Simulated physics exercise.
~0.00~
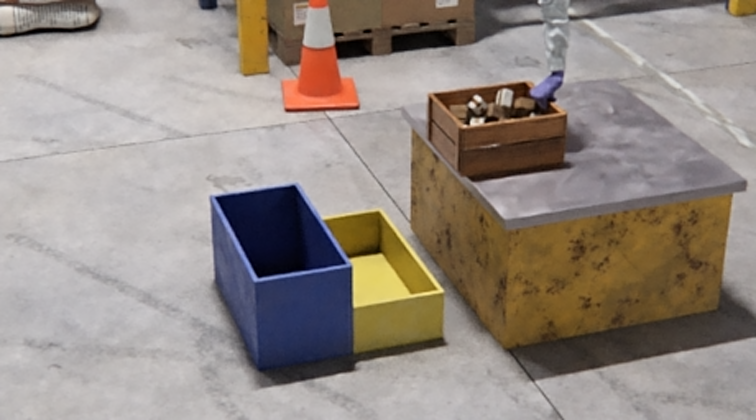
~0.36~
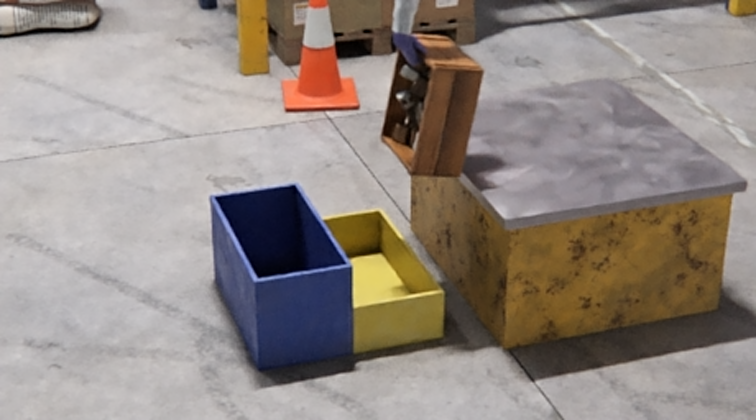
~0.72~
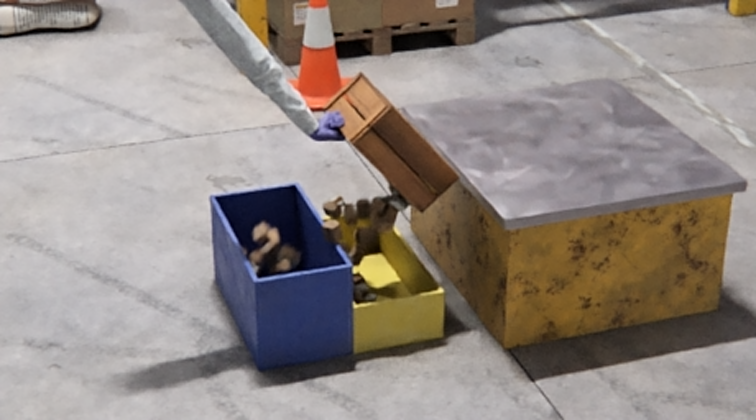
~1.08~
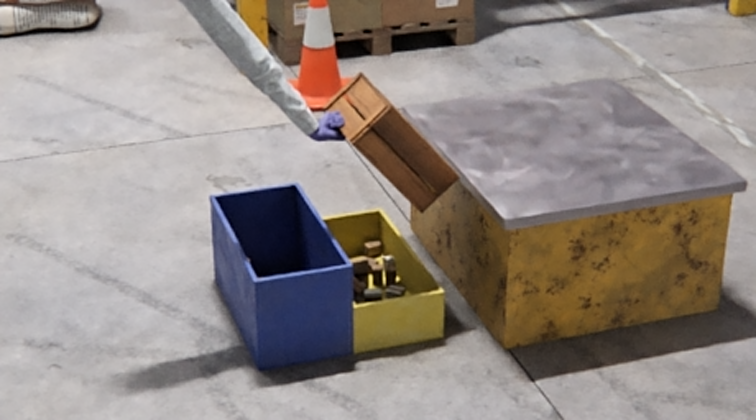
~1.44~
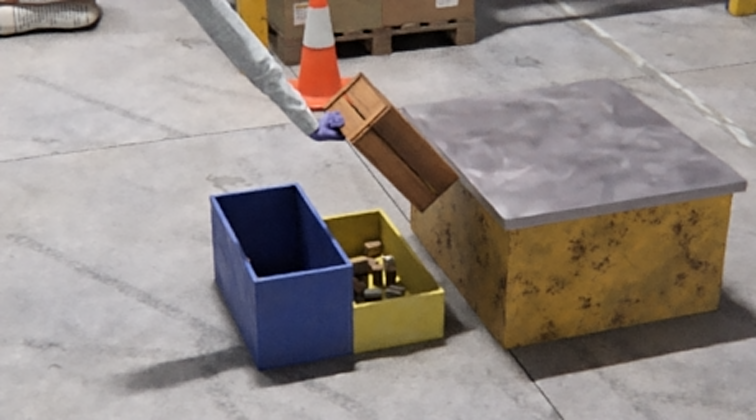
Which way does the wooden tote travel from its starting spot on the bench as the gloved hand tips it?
The wooden tote moves to the left, going from the top of the bench to its edge near the bins.
